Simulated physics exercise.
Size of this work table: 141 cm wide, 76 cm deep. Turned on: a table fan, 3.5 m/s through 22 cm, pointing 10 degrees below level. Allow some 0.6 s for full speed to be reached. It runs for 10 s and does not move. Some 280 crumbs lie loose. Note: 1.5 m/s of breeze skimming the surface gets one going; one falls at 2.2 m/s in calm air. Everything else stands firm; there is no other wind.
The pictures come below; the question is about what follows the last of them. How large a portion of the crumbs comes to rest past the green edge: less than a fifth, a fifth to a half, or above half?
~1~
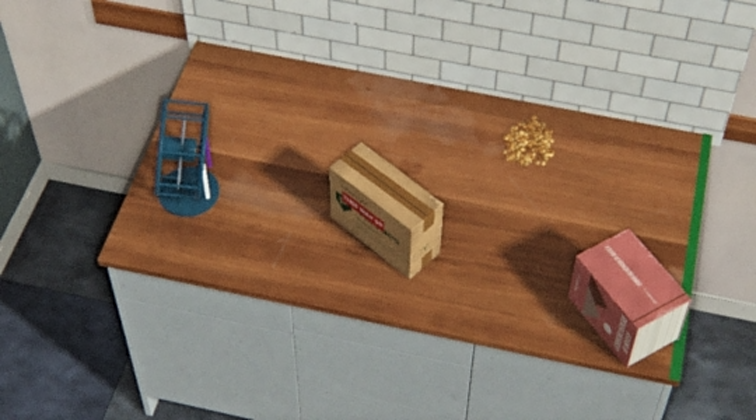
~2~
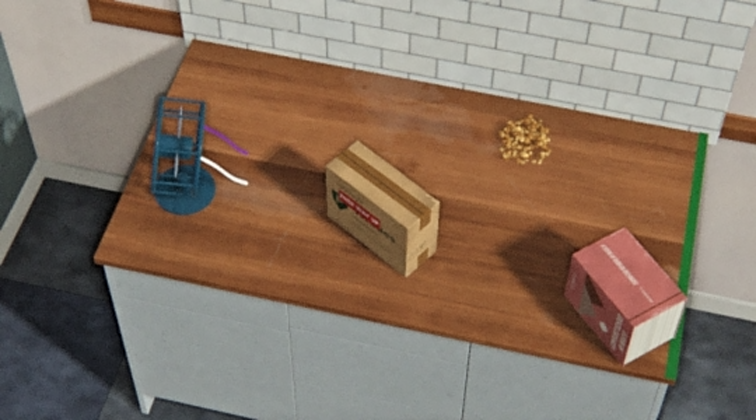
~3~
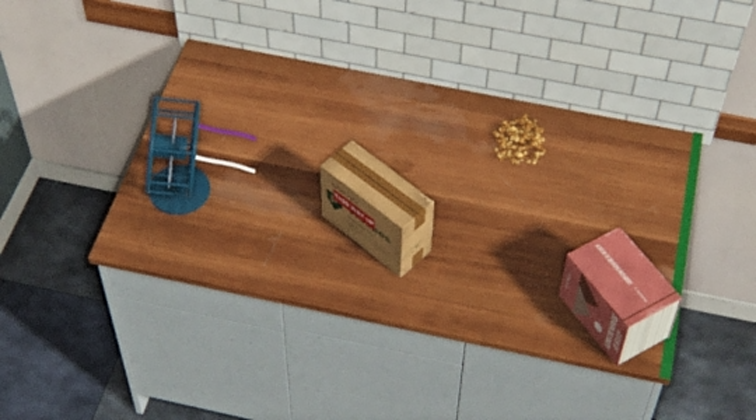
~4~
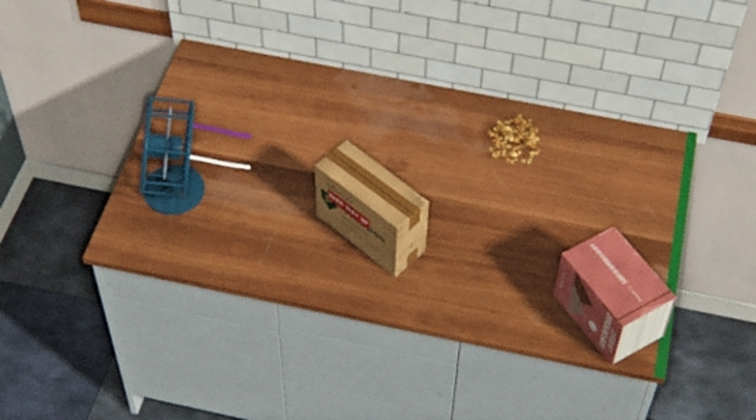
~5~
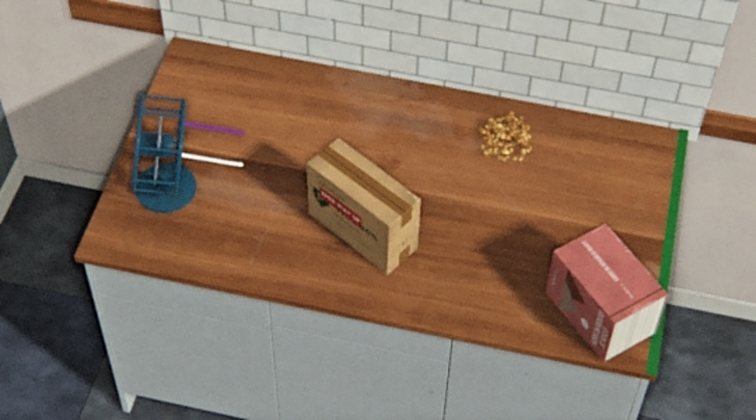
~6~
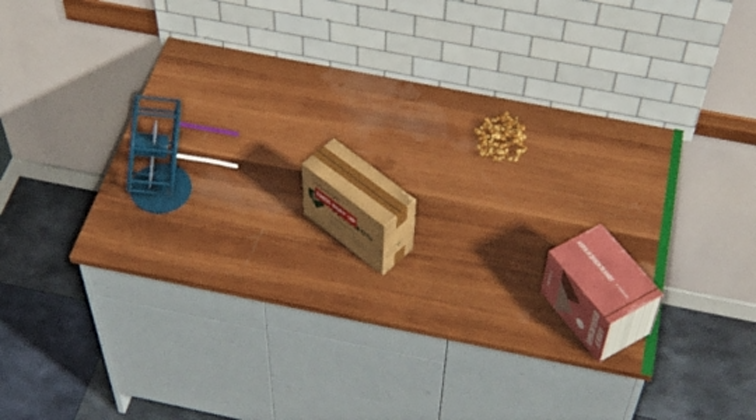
Above half.
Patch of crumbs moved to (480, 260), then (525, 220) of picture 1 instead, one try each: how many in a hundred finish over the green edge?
First try about 0 per cent, second about 0 per cent.
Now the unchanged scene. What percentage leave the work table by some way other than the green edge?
Near 0 %.
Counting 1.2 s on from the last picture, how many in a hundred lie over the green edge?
100 per cent, roughly.
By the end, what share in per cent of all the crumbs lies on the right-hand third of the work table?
I'd estimate around 1 per cent.
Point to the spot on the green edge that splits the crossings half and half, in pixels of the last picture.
Somewhere about (679, 168).
Then, 1.2 s after the last picture, 2 % are on the move or not yet settled, 99 % are over the green edge.
Then, 2.4 s after the last picture, 1 % are on the move or not yet settled, 99 % are over the green edge.
Then, 4.7 s after the last picture, 1 % are on the move or not yet settled, 99 % are over the green edge.
Then, 9.2 s after the last picture, at the end, 99 % are over the green edge.
